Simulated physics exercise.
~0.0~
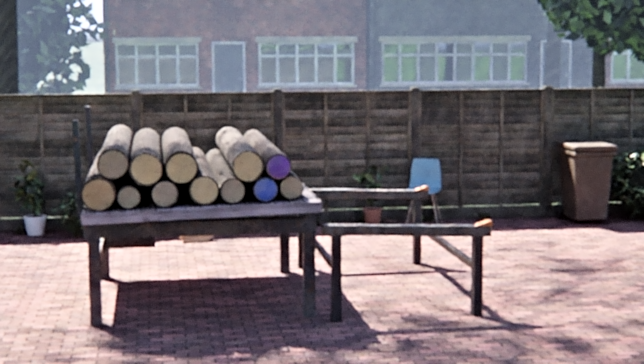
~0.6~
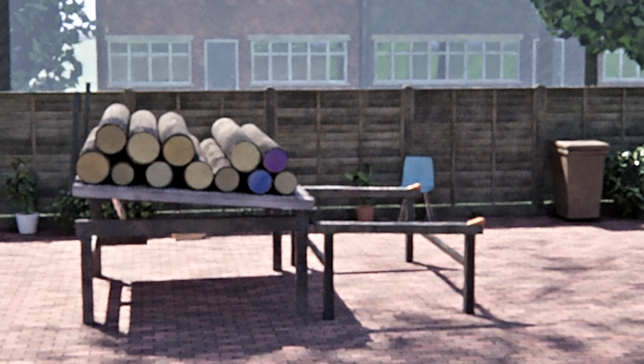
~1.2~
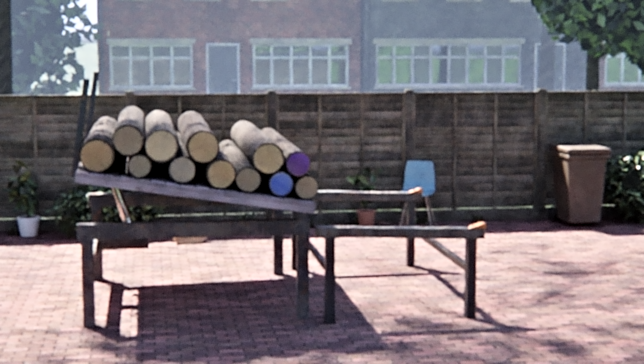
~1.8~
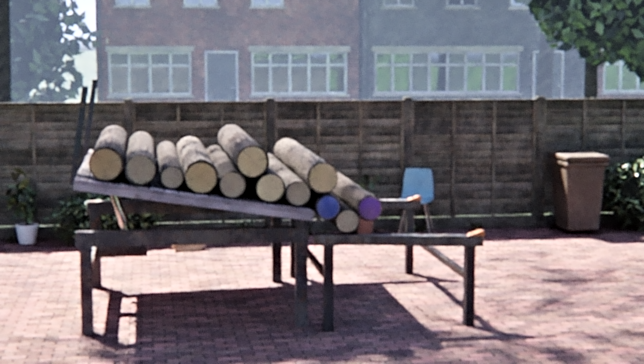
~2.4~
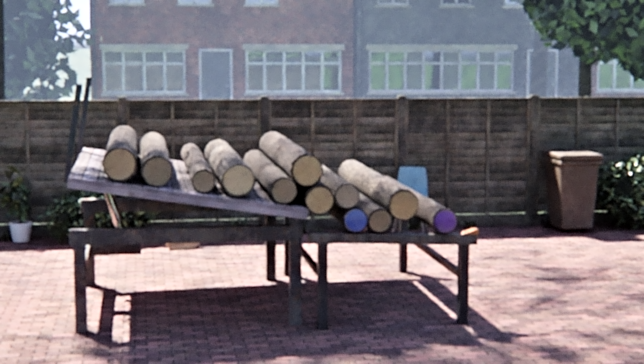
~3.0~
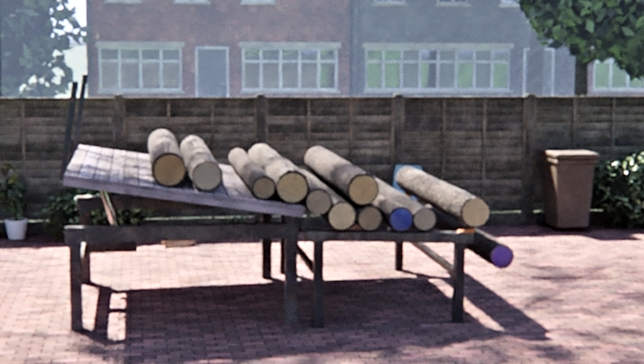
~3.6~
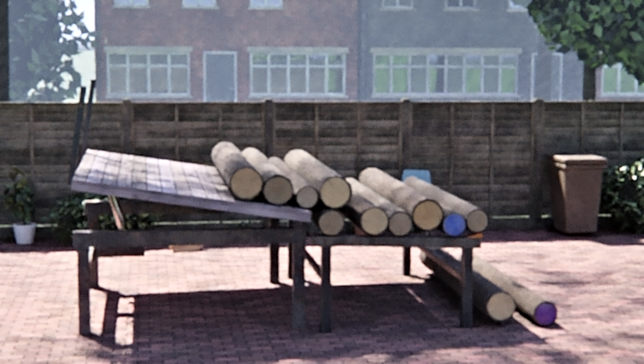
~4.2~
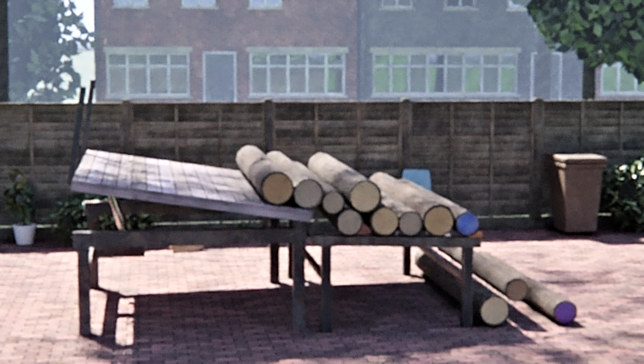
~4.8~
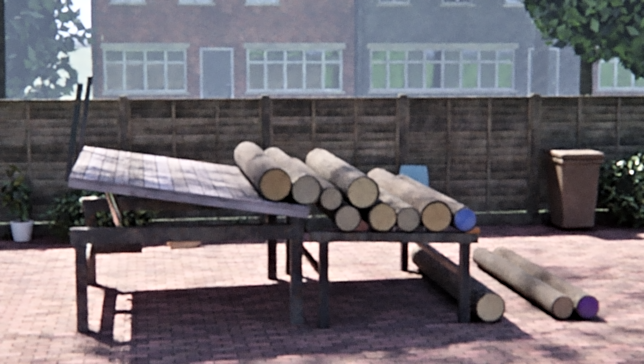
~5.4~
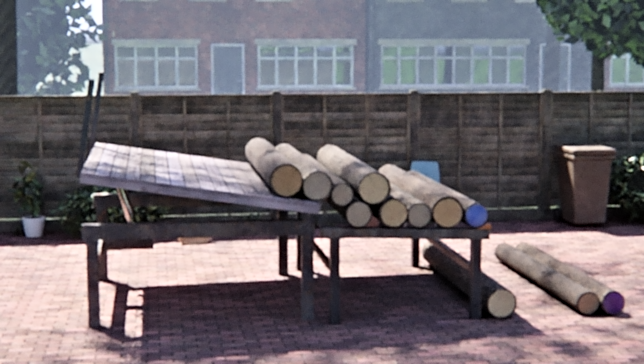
To begin with, a dozen timber poles lie piled on a wooden table in a brick-paved yard, their ends facing us, one painted blue and one purple. The left side of the tabletop rises, and the poles start rolling right, onto the lower rack alongside. The purple-ended pole leads, crosses the rack, drops off its far end and rolls away over the paving. Two plain poles follow it to the ground. The tilted deck empties and stays raised, with the blue-ended pole held at the rack's right end and the purple one on the ground beyond.
